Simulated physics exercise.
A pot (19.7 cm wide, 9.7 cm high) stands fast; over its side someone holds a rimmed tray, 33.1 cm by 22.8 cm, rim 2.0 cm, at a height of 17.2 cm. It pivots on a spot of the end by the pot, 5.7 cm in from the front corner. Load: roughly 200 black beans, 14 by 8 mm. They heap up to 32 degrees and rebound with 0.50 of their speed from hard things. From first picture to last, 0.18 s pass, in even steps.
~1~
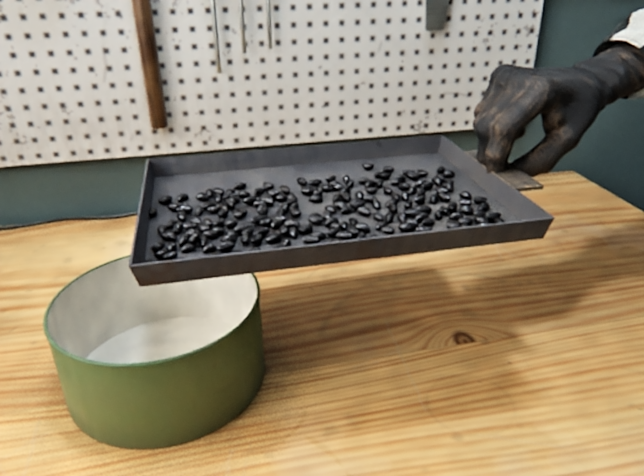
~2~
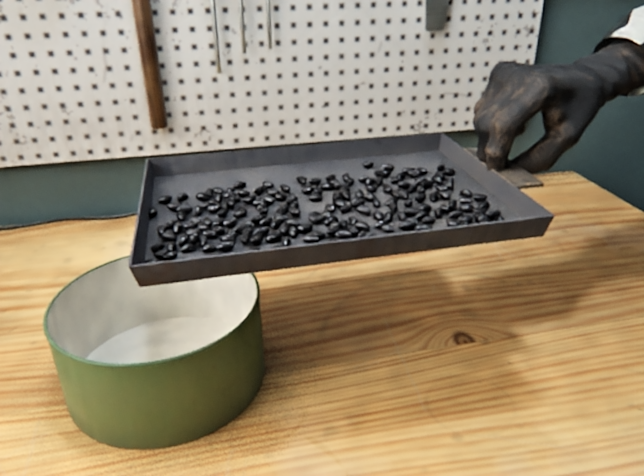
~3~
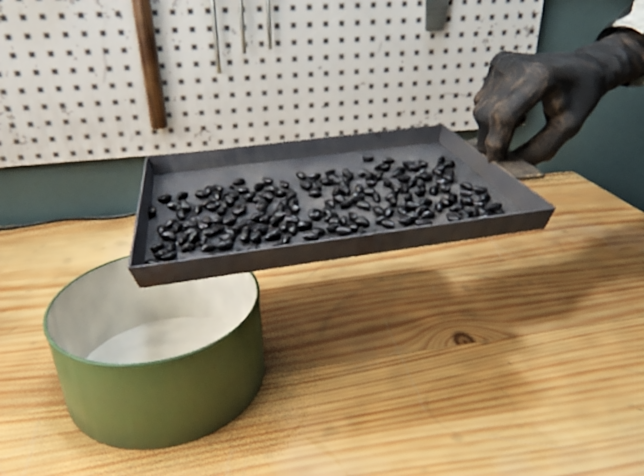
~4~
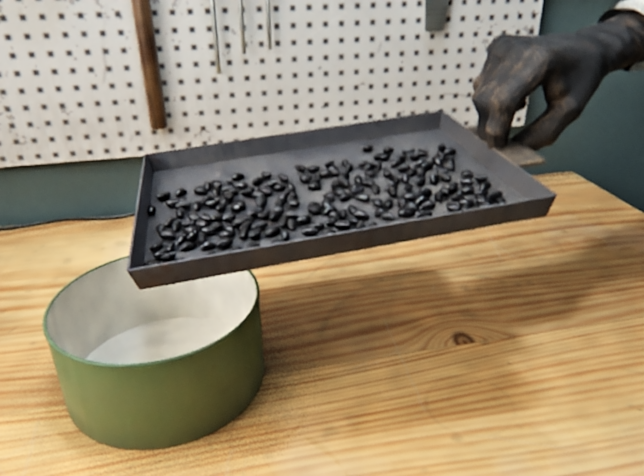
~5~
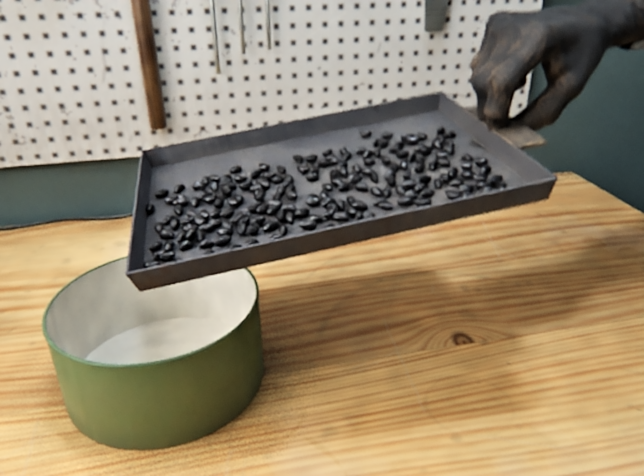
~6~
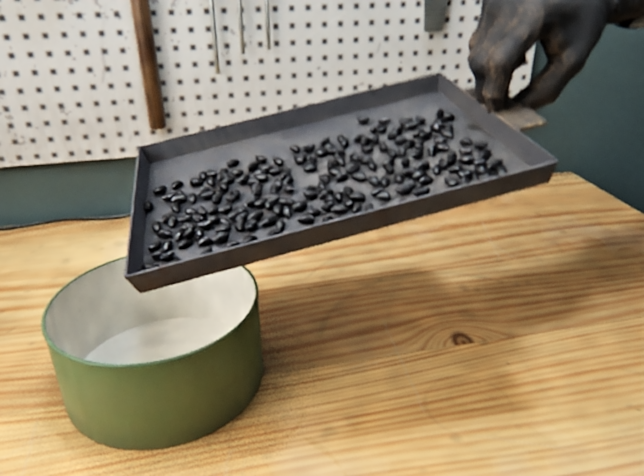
On a wooden table before a white pegboard, a green pot stands still while a dark-gloved hand holds a rimmed gray tray of black beans, its left end above the pot. The hand slowly raises the tray's right end, slightly at first, then further, until the tray slopes down toward the left.
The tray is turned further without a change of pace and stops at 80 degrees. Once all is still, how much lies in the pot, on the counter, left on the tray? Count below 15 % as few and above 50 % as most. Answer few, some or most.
Pot: Some, counter: Most, tray: Few.
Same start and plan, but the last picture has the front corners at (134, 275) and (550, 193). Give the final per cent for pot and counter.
Pot 10, counter 85.
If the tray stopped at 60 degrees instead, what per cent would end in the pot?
Then about 10 per cent.
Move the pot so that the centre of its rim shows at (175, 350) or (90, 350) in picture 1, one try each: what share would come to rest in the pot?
About 90 and 95 per cent.
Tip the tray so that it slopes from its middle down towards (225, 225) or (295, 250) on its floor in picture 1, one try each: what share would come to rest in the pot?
Some 35 and 10 per cent.
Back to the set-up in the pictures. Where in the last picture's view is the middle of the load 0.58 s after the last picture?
Near (141, 254).
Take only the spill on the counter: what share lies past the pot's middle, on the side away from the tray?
Roughly 90 per cent.
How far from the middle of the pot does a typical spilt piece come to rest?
About 20 cm.
Then, 0.35 s after the last picture, tilt 45 degrees; the tray holds 100 %, the pot 0 %.
Then, 0.58 s after the last picture, tilt 67 degrees; the tray holds 90 %, the pot 0 %.
Then, 0.92 s after the last picture, tilt 80 degrees; the tray holds 25 %, the pot 15 %.
In the end, pot 25 %, counter 70 %, tray 5 %.
